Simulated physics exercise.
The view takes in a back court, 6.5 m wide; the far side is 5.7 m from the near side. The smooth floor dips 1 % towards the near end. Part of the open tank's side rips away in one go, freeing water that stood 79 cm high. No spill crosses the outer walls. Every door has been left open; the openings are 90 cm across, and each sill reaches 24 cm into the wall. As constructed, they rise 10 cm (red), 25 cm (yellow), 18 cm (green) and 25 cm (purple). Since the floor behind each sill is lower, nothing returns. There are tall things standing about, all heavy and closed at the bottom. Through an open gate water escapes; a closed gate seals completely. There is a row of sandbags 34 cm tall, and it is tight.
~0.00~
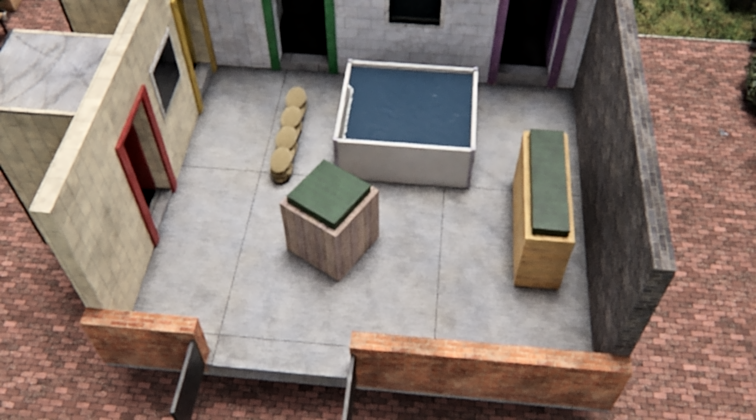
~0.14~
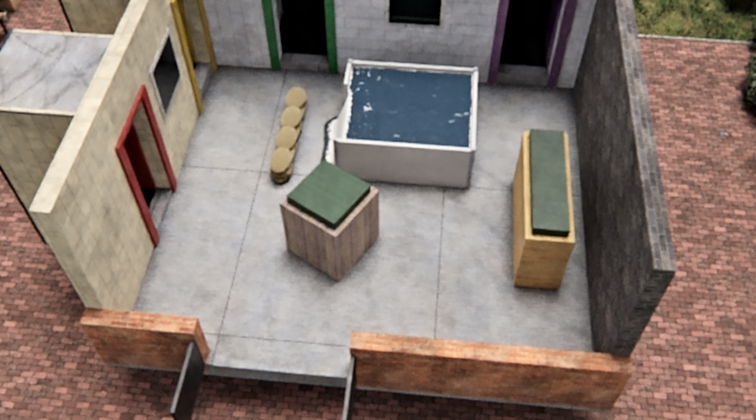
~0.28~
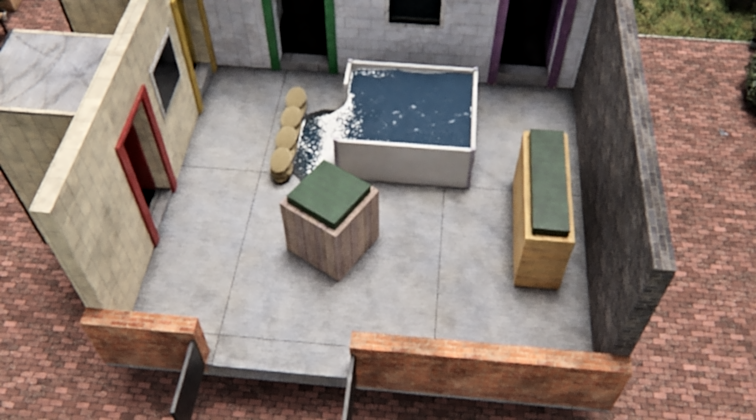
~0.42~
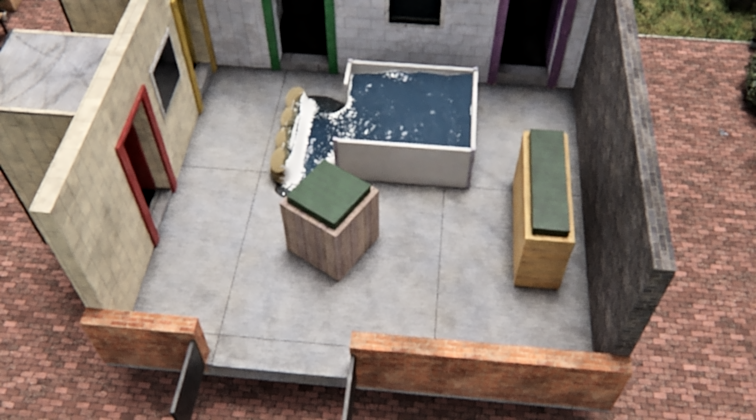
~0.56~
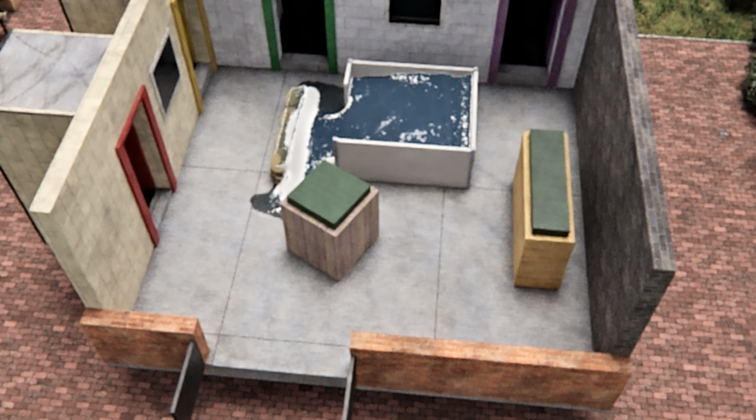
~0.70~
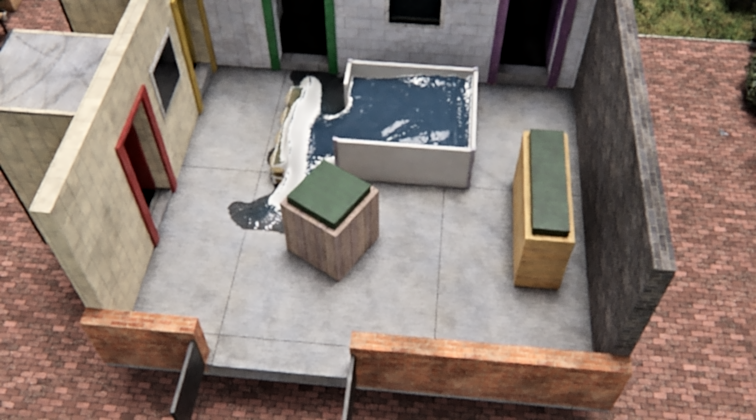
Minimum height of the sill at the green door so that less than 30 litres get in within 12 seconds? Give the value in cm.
Roughly 22 cm.
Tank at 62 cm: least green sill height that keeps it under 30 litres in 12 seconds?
You'd need a step of close to 17 cm.
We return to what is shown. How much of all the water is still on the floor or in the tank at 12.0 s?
I'd estimate some 70 in a hundred.
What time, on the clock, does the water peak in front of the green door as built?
At about 1.0 s.
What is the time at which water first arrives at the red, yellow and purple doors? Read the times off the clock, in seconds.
Red = 1.6 s, yellow = 1.6 s, purple = 2.2 s.
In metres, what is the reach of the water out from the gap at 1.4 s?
About 4.0 metres out.
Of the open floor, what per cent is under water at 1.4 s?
I'd say near 35 percent is wet.
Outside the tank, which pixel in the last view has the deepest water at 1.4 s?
(307, 149).
After 1.4 s water covers 35 % of the floor, deepest (57 cm) near (307, 149); 22 cm at the green door, 15 litres in over its 18 cm sill.
After 3.0 s water covers 50 % of the floor, deepest (33 cm) near (136, 342); 19 cm at the green door, 56 litres in over its 18 cm sill.
After 12.0 s water covers 95 % of the floor, deepest (11 cm) near (280, 276); 6 cm at the green door, 64 litres in over its 18 cm sill.
At the green door as built, the water arrived by 0.7 s and peaked near 25 cm at 1.0 s.
With a sill of 19 cm, 51 litres would have come in within the 12 s; with 26 cm, 10 litres. So under 30 litres takes about 22 cm.
